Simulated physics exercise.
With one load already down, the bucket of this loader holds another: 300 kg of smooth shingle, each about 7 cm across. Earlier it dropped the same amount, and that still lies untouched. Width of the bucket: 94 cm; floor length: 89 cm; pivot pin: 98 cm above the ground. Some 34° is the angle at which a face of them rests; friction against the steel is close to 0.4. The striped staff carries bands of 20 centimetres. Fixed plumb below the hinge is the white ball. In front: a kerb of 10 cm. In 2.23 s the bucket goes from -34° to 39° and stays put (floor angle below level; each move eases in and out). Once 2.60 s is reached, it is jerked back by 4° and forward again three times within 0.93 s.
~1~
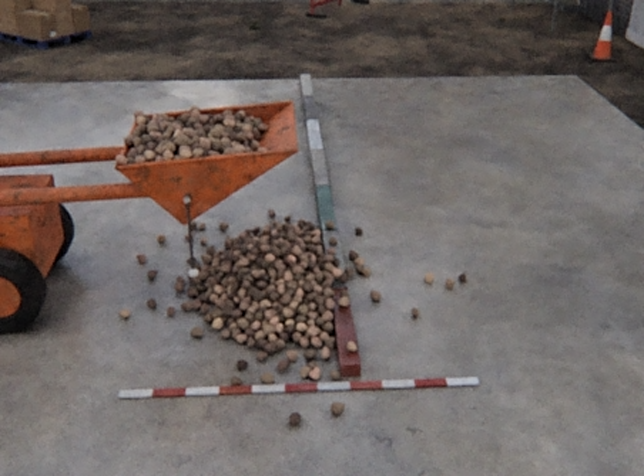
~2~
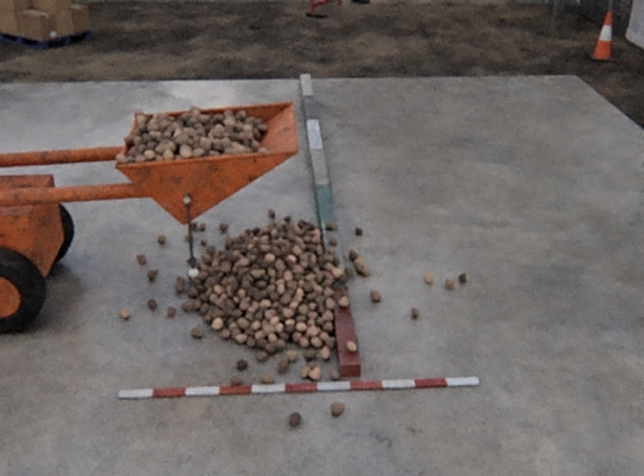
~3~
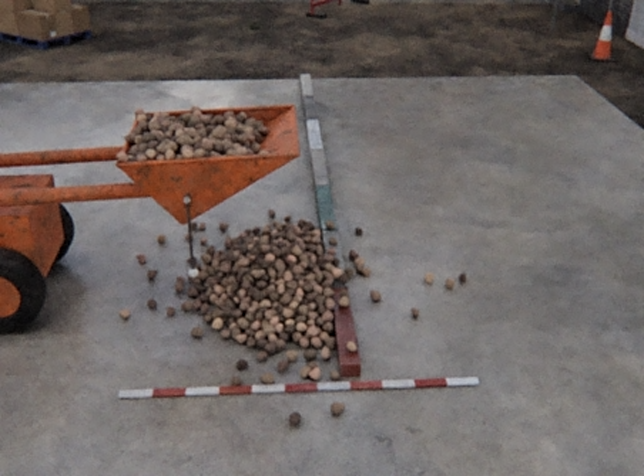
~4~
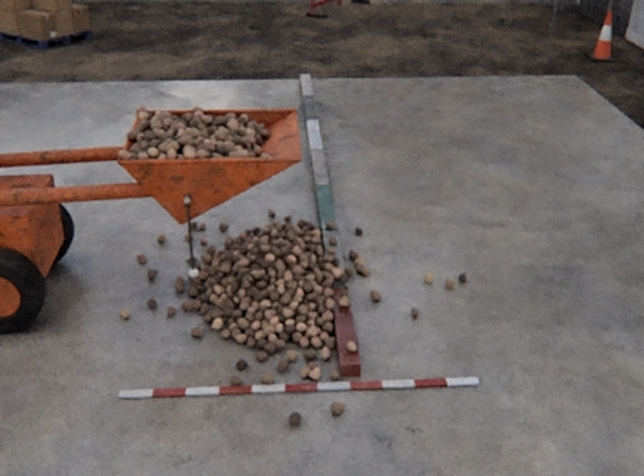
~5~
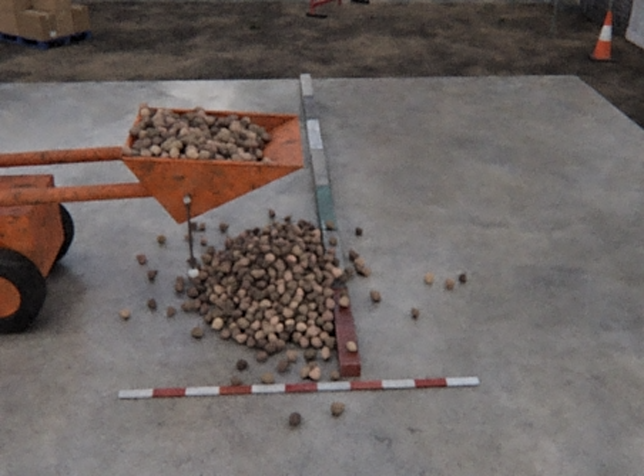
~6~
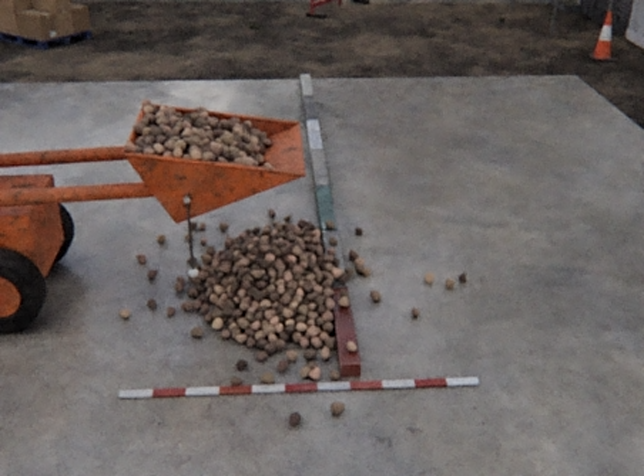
An orange loader bucket full of brown stones slowly tilts forward above a still pile.
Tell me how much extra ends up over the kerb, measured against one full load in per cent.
The extra comes to about 40 percent of a load.
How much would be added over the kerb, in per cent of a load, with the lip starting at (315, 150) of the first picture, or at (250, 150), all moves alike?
Near 60 in a hundred first, near 5 in a hundred second.
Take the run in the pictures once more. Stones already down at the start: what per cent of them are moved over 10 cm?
Near 5 per cent, I reckon.
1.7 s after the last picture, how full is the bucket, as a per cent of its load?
About 15 percent.
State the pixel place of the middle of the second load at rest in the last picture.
Around (324, 268).
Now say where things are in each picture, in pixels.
In the first picture, lip at (298, 150), floor tilted -34°, highest stones at (194, 123). The earlier load is highest near (288, 256), 23 cm above ground level, 98 % on this side of the kerb, 2 % over the kerb.
In the second picture, lip at (298, 151), floor tilted -33°, highest stones at (195, 123).
In the third picture, lip at (299, 154), floor tilted -32°, highest stones at (187, 123).
In the fourth picture, the bucket is at -29°, its lip at (301, 160); the top of the load is at (162, 122).
In the fifth picture, the bucket is at -25°, its lip at (303, 166); the top of the load is at (159, 120).
In the sixth picture, the bucket is at -21°, its lip at (305, 174); the top of the load is at (157, 117).
Then, 1.1 s after the last picture the floor is at 28°; in per cent of one load, 89 in the bucket, 110 on this side of the kerb, 2 over the kerb; the foremost stones are at (401, 275).
Then, 1.7 s after the last picture the floor is at 39°; in per cent of one load, 13 in the bucket, 162 on this side of the kerb, 25 over the kerb; the foremost stones are at (432, 274).
Then, 3.4 s after the last picture the floor is at 39°; in per cent of one load, 0 in the bucket, 159 on this side of the kerb, 42 over the kerb; the foremost stones are at (475, 268).
Then, 5.9 s after the last picture the floor is at 39°; in per cent of one load, 0 in the bucket, 159 on this side of the kerb, 42 over the kerb; the foremost stones are at (475, 268). Net gain over the kerb, 40.
